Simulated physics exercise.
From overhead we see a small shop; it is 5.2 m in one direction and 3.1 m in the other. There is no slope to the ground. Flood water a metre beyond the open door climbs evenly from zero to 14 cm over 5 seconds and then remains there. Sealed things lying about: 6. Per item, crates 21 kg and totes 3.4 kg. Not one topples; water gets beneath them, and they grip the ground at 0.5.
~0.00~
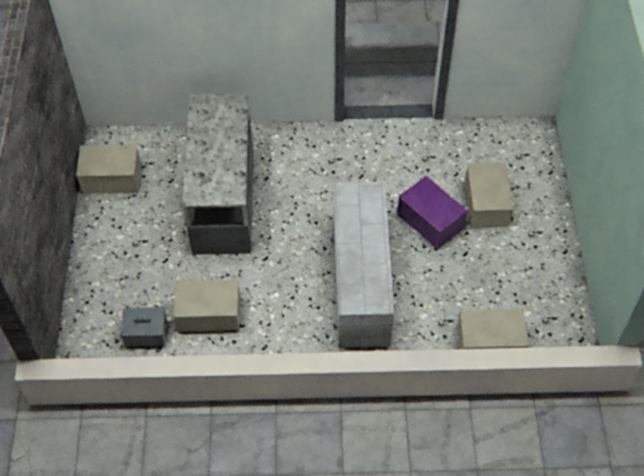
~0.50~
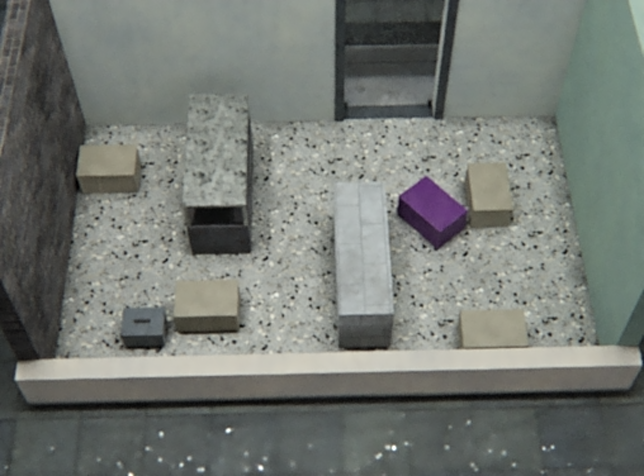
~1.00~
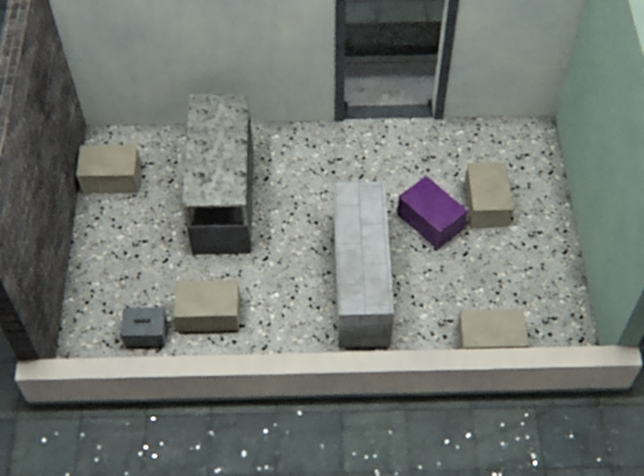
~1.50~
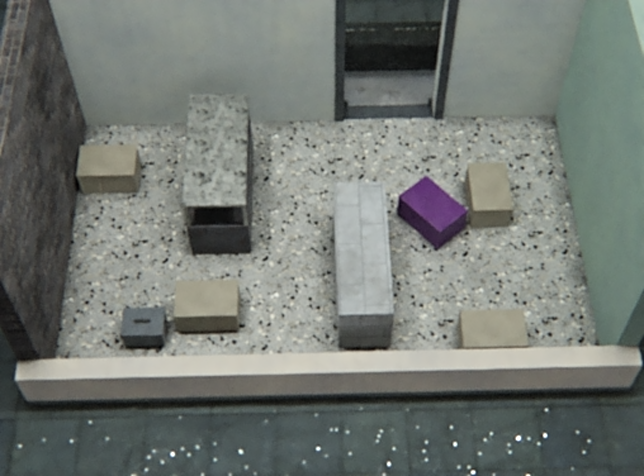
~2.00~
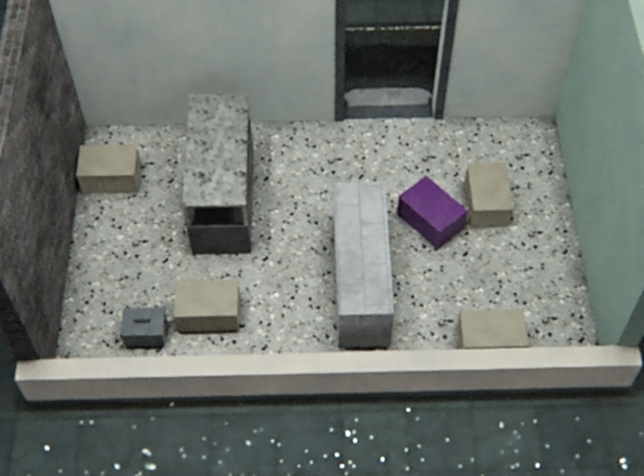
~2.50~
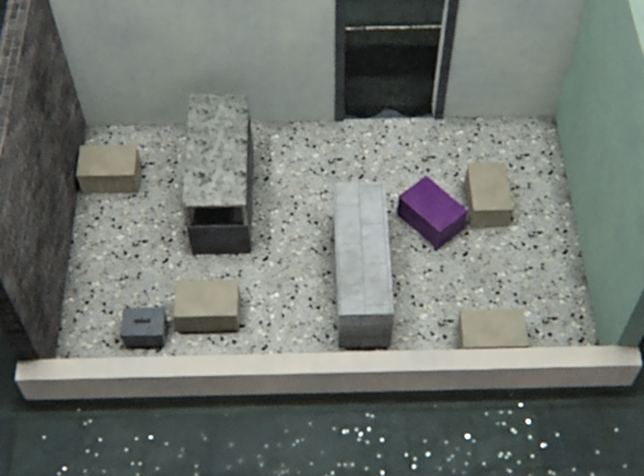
In the video, a small walled room seen from above holds a purple crate, several tan boxes and larger gray units, all staying still, while the paving outside the low front wall turns dark and glints with shifting bright specks.
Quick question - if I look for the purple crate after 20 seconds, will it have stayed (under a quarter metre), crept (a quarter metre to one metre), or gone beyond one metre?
My guess: It's a long way from its start.
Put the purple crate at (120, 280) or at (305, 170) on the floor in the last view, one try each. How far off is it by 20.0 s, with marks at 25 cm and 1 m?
Respectively, it sits tight and sits tight.
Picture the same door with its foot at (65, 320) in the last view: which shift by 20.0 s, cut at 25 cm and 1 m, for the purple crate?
The purple crate would stay roughly in place.
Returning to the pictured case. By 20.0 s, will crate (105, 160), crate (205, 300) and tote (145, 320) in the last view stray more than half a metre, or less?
Well, in sequence it's lower, lower, greater.
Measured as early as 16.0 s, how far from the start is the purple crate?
120 cm or so by then.
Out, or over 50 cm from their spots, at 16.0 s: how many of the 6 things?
Result: 1.
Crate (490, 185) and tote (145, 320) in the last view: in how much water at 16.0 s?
Close to 7 and 3 centimetres.
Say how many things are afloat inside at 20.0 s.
At that time the total is 3.
After 4.0 s the purple crate is near (433, 203), 0.0 m from its start, aground; 0 afloat.
After 9.0 s the purple crate is near (429, 215), 0.2 m from its start, aground; 0 afloat.
After 16.0 s the purple crate is near (465, 298), 1.2 m from its start, afloat; 2 afloat.
After 20.0 s the purple crate is near (481, 320), 1.4 m from its start, afloat; 3 afloat.
